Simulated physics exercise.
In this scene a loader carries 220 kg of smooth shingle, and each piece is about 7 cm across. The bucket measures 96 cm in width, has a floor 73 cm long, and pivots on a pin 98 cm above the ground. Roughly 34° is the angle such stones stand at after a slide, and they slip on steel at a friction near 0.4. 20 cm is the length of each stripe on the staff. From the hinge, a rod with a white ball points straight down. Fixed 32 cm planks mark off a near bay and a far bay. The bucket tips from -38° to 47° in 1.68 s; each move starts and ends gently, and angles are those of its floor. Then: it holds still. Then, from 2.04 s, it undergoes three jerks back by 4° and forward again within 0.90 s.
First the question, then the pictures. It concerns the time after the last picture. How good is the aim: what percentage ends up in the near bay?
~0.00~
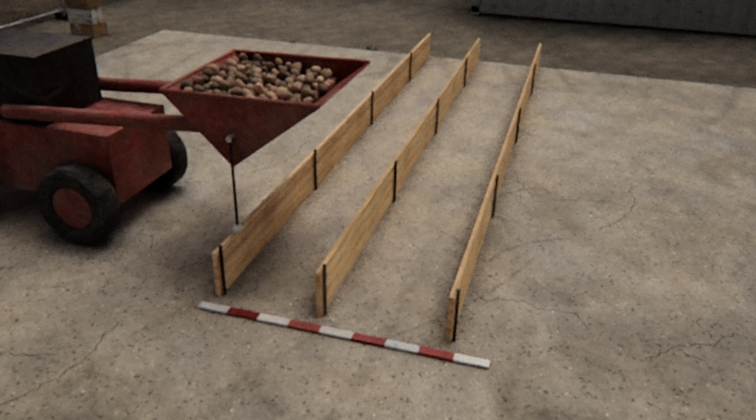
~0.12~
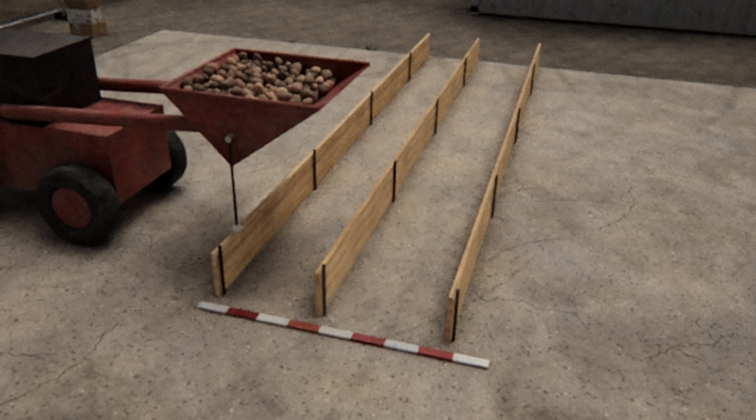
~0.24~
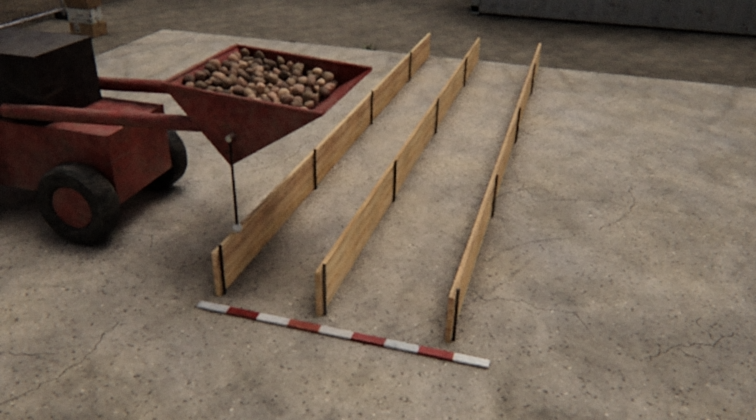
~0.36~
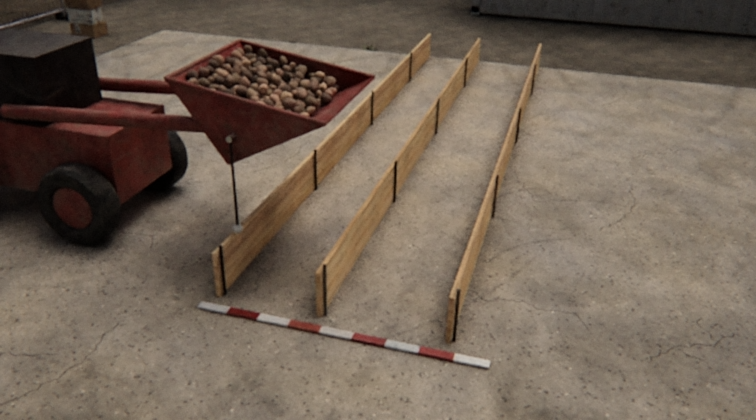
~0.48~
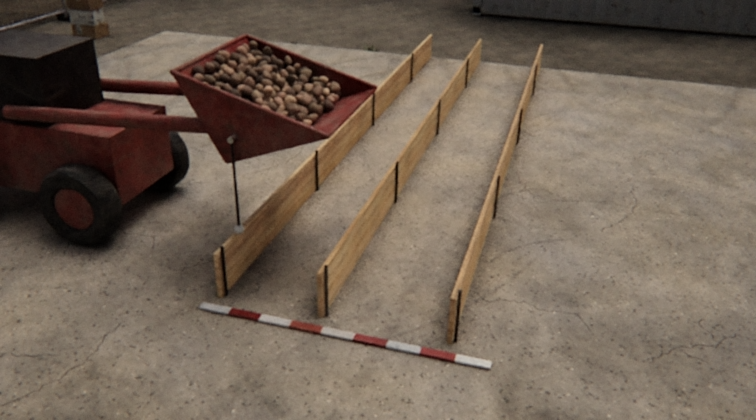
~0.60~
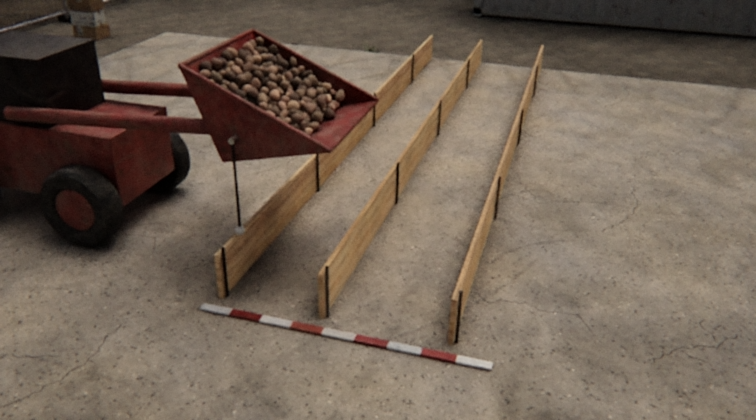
About 80 per cent.
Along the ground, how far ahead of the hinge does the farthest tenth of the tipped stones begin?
Roughly 100 cm out along the ground.
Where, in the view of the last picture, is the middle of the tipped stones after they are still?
The middle should be near (337, 246).
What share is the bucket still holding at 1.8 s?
Around 5 percent of the load.
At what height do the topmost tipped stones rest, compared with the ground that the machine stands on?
Around 30 cm above it, I'd say.
After 1.3 s the floor is at 34°; 90 % in the bucket, 10 % in the near bay; the foremost stones are at (360, 183).
After 1.8 s the floor is at 47°; 5 % in the bucket, 78 % in the near bay, 18 % in the far bay; the foremost stones are at (451, 262).
After 3.4 s the floor is at 47°; 0 % in the bucket, 82 % in the near bay, 18 % in the far bay; the foremost stones are at (466, 268).
After 5.8 s the floor is at 47°; 0 % in the bucket, 82 % in the near bay, 18 % in the far bay; the foremost stones are at (466, 268).
